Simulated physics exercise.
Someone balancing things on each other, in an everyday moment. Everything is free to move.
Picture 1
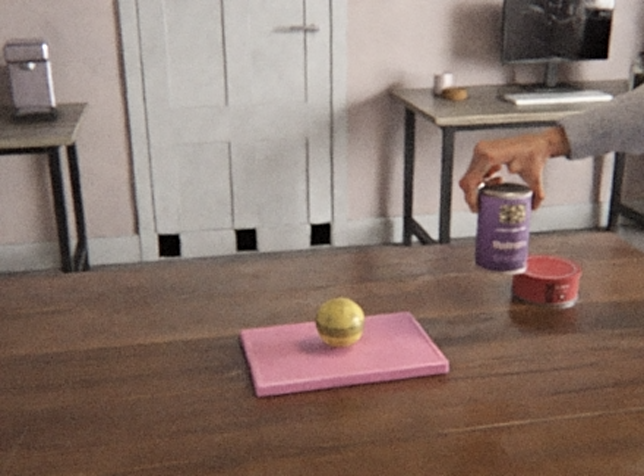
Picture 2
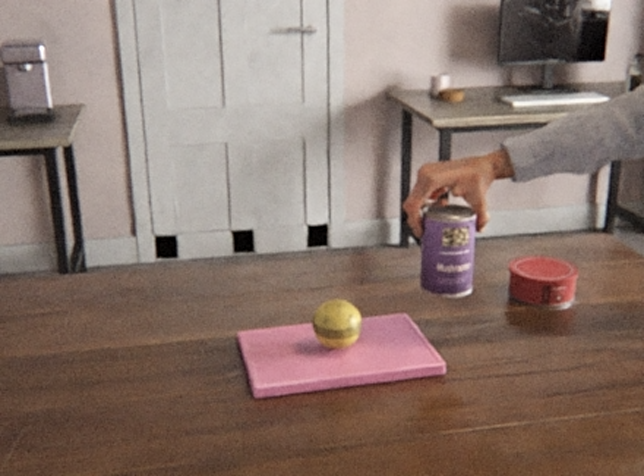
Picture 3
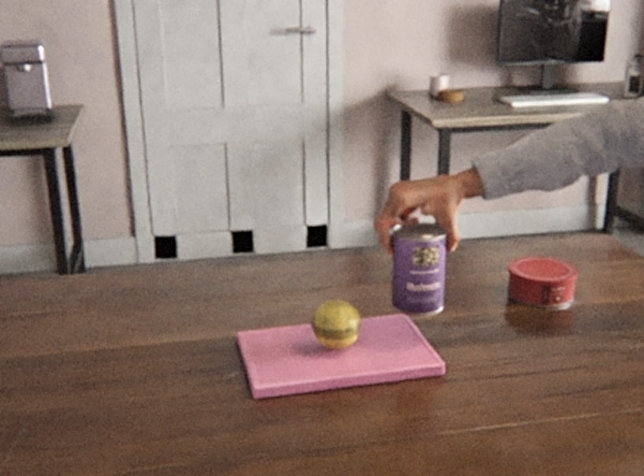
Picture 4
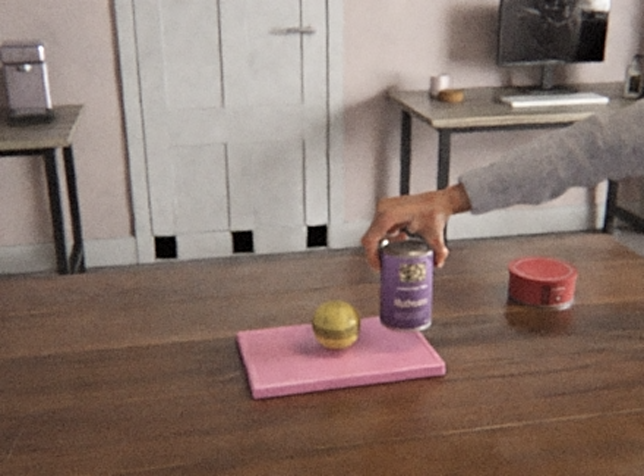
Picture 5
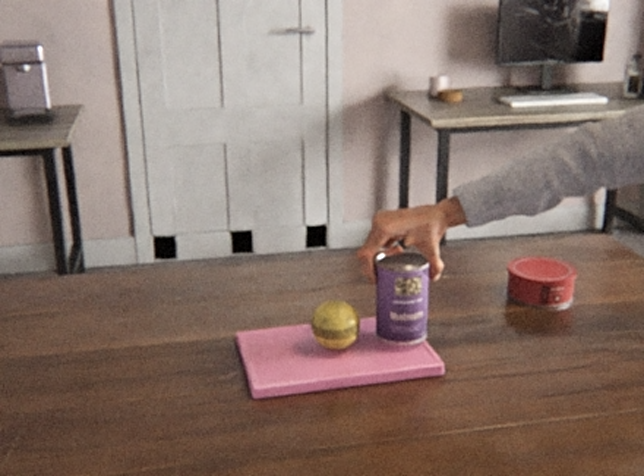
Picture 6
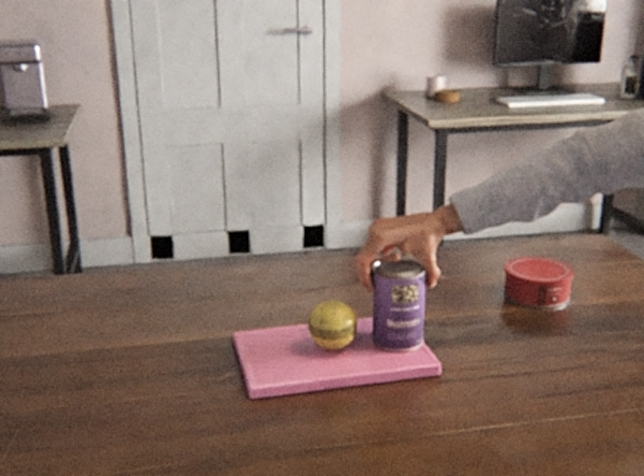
A hand in a grey sleeve reaches in from the right, holding a purple tin above a dark wooden table, seen from slightly above in a room with a white door and side desks. A yellow ball rests on a pink tray near the centre, and a red tub sits to the right. The hand carries the tin leftward and down, sets it on the tray beside the ball, and keeps hold, while the view shifts very slightly.
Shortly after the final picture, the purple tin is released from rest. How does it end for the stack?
It ends with the stack still standing.
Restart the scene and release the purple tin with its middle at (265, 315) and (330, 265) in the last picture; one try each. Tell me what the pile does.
Well, on the first go it stays steady, and on the second it tumbles down.
Then, 0.60 s after the last picture, nothing has stirred.
Then, 1.50 s after the last picture, purple tin resting near (398, 304).
Then, 2.10 s after the last picture, things are still on the move.
Then, 2.70 s after the last picture, nothing has stirred.
At rest, all 4 in place. Seen from the same camera at the end, purple tin near (398, 304). The pile keeps its balance.
